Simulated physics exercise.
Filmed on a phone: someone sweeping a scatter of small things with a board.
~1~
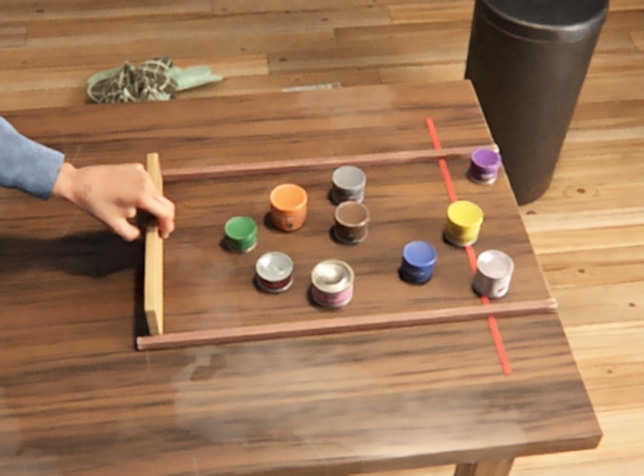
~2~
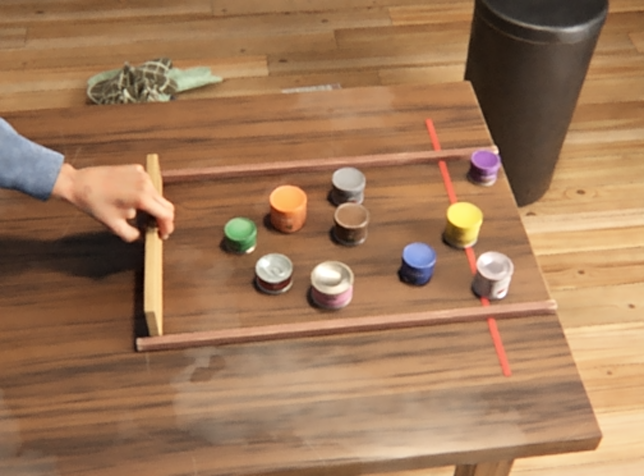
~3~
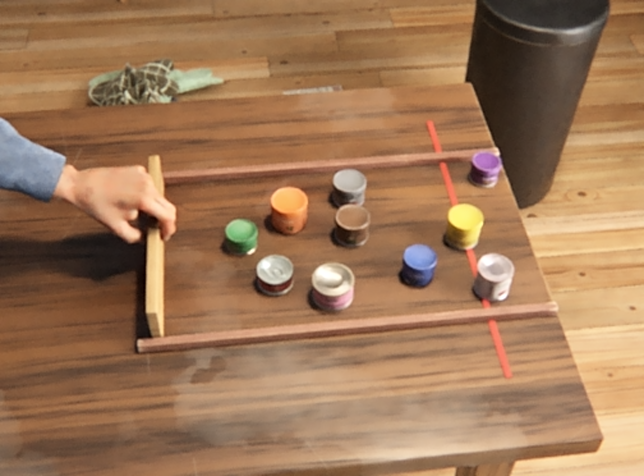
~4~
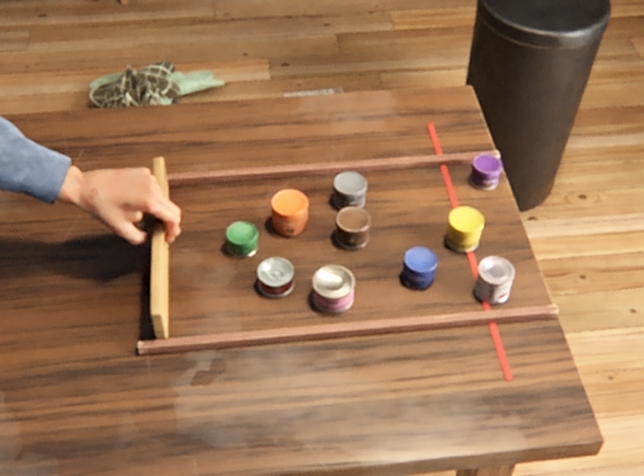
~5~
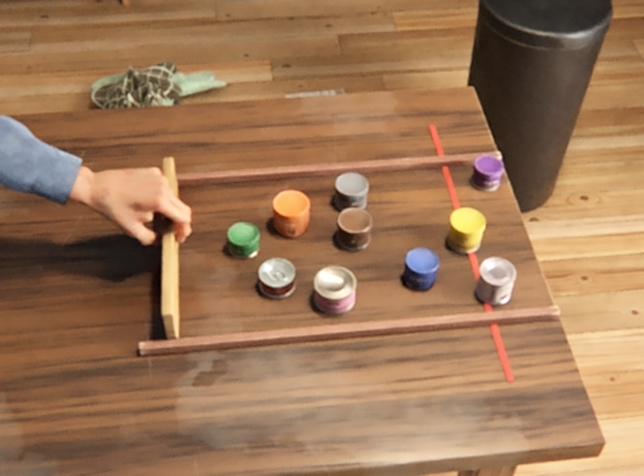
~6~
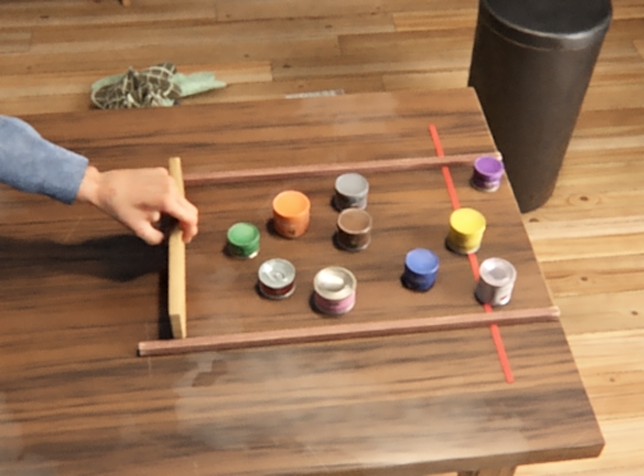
In this clip, a hand holds a wooden board upright at the left of a tabletop lane scattered with small colourful pots, then slides it slightly right toward the green one, while the pots stay in their places.
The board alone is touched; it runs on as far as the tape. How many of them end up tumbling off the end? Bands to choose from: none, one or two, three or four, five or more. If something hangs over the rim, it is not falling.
Final answer: None.
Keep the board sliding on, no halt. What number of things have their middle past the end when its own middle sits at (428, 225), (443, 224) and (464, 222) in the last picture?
The numbers past the end are 0, 0 and 0.
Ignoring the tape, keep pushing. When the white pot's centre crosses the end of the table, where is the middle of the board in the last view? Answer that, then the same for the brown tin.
For the white pot, about (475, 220); for the brown tin, about (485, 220).
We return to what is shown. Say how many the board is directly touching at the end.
5 end up touching it.
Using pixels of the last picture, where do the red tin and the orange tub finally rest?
Around (490, 252) and around (475, 194).
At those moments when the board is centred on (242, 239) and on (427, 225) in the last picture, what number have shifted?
Counting first: 1, next 9.
A little later, none off yet; purple tin at rest near (487, 174); white pot at rest near (495, 282); yellow tin at rest near (465, 232).
Next, none off yet; purple tin at rest near (487, 174); white pot at rest near (496, 283); yellow tin shifted a little near (480, 236).
When it is over, the number that fall off is zero.
